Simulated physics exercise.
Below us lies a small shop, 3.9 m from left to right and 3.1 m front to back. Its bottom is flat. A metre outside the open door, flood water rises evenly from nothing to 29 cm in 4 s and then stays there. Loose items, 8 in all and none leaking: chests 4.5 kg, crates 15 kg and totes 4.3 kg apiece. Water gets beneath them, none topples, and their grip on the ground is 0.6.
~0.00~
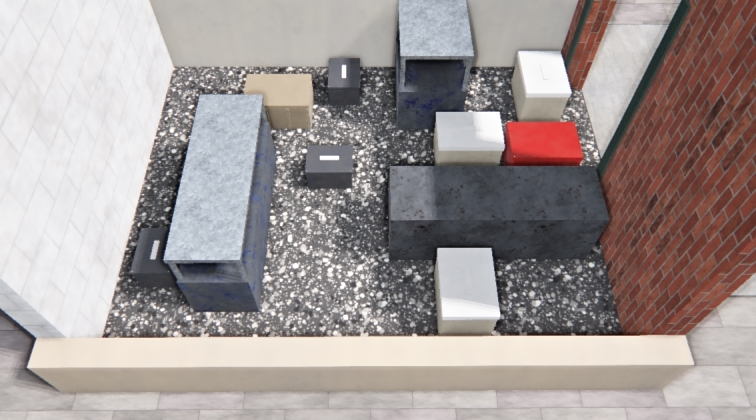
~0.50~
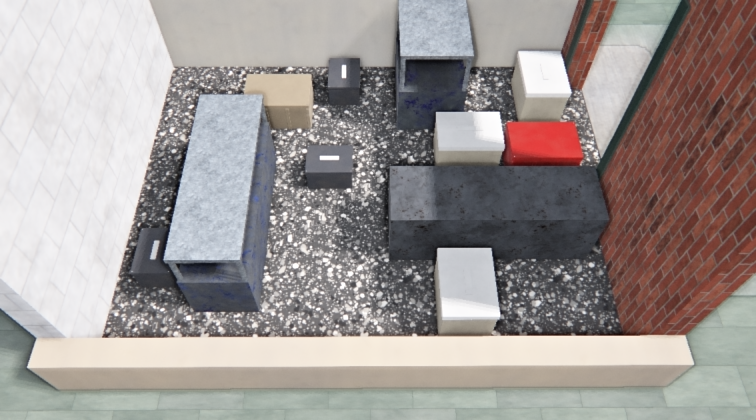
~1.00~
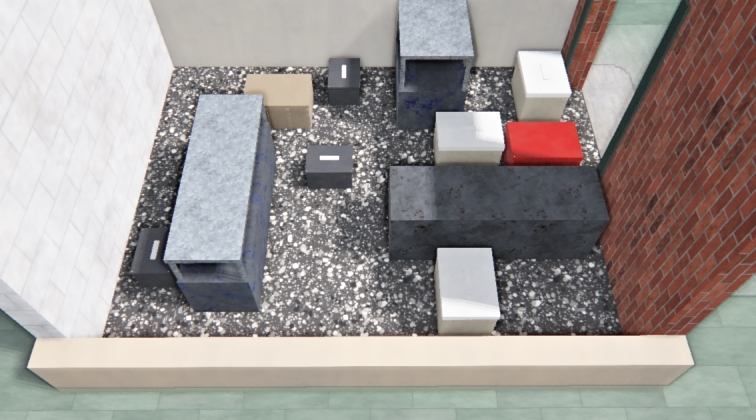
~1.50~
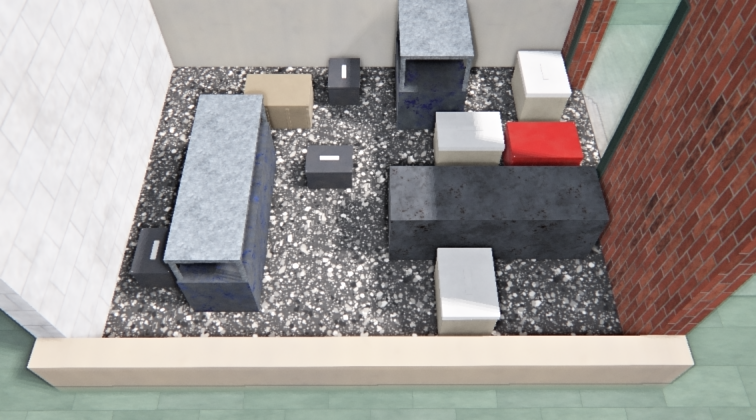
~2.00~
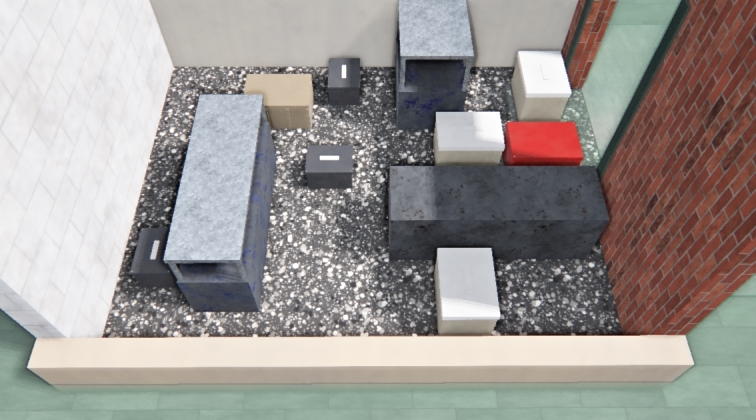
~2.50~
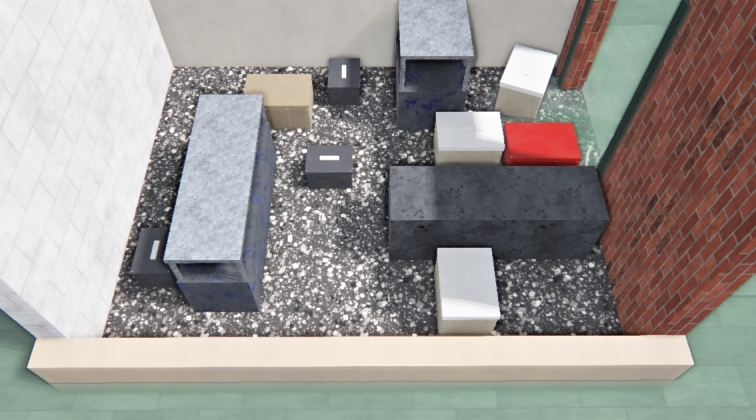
Greenish water spreads over the paving outside a small shop, seen from a fixed, high viewpoint looking down past its walls. On the speckled floor stand blue-grey shelving units, a long dark counter, a red crate, a tan box, and several white and black containers. The water slips through the doorway at upper right, and the white container there turns and shifts slightly left.
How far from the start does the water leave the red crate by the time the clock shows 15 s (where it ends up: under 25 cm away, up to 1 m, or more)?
Red crate ends far away.
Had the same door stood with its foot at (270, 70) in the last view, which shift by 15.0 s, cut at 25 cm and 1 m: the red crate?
In that case the red crate slides a little.
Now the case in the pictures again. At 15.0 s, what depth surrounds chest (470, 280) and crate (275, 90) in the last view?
About 29 and 26 cm.
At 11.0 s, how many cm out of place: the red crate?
Roughly 120 cm by then.
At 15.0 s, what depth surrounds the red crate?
About 26 cm.
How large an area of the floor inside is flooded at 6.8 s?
About 9.5 m2.
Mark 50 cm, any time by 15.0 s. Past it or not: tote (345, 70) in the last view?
Answer: Less.
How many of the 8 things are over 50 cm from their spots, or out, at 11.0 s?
I count 5.
After 3.5 s the red crate is near (496, 153), 0.5 m from its start, aground; 1 afloat.
After 6.8 s the red crate is near (411, 121), 1.2 m from its start, afloat; 6 afloat.
After 11.0 s the red crate is near (394, 123), 1.3 m from its start, afloat; 8 afloat.
After 15.0 s the red crate is near (334, 180), 1.9 m from its start, afloat; 8 afloat.
